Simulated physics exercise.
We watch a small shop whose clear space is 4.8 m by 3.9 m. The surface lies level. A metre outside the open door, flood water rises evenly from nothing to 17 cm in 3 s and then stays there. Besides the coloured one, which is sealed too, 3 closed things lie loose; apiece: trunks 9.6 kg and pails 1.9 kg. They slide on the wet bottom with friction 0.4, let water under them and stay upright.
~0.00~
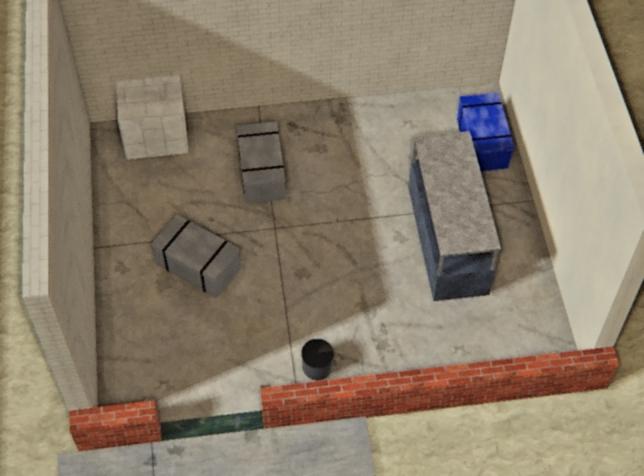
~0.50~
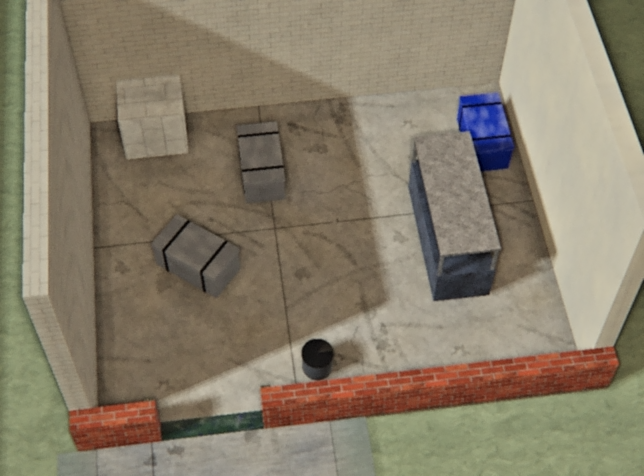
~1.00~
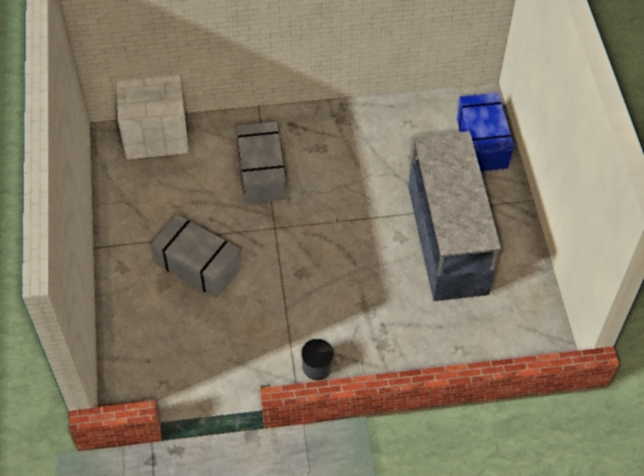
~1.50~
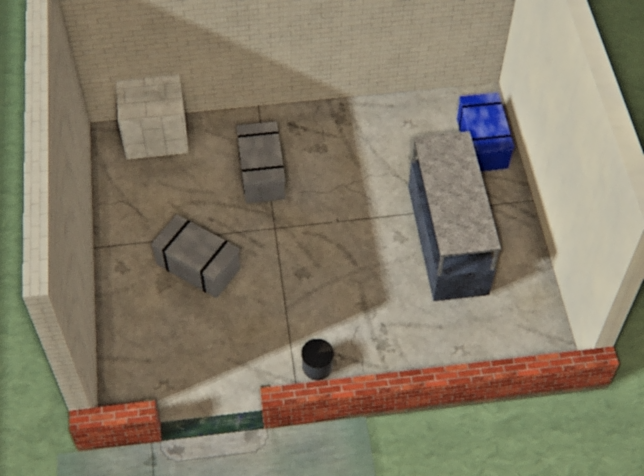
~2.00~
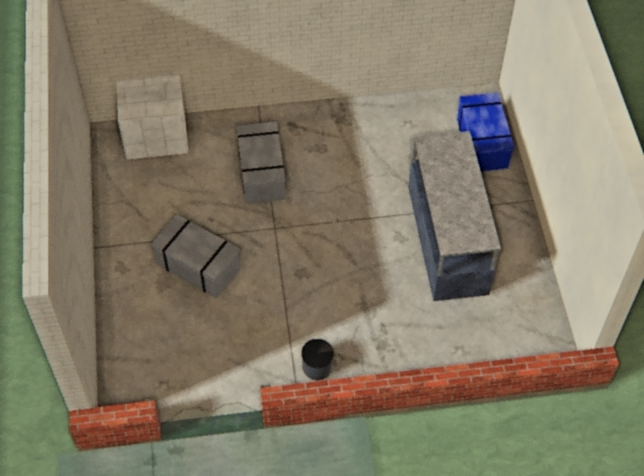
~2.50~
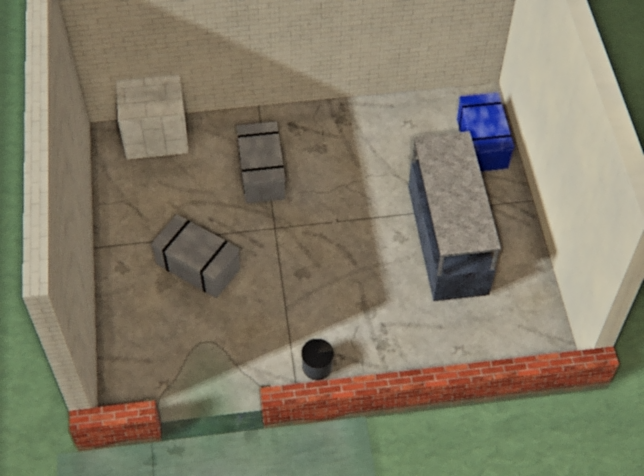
Water spreading over the ground outside a small walled shop and edging through the doorway, while trunks and pail stay still.
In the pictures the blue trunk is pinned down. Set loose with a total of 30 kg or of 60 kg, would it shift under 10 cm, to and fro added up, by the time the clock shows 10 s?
Verdict: The lower weight is enough.
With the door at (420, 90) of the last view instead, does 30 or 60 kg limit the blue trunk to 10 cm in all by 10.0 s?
Then only the higher weight holds it.
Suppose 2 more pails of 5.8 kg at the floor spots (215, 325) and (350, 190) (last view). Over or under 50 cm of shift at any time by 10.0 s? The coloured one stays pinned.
In that order: Past it, less.
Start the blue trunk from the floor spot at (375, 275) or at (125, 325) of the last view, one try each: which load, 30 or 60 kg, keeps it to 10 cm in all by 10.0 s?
In that order: Either load holds; the smaller is enough.
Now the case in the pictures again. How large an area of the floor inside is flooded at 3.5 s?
About 3.0 m2.
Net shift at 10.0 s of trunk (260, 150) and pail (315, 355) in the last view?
In turn: 200 cm, 0 cm.
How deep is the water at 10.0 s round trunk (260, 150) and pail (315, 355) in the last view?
About 8 and 1 cm.
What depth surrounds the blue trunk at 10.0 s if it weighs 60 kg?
Roughly 6 cm.
After 3.5 s the blue trunk would be 0 cm from its start with 30 kg and 0 cm from its start with 60 kg; 0 cm of water round it then.
After 4.5 s the blue trunk would be 0 cm from its start with 30 kg and 0 cm from its start with 60 kg; 0 cm of water round it then.
After 7.0 s the blue trunk would be 0 cm from its start with 30 kg and 0 cm from its start with 60 kg; 1 cm of water round it then.
After 10.0 s the blue trunk would be 1 cm from its start with 30 kg and 0 cm from its start with 60 kg; 6 cm of water round it then.
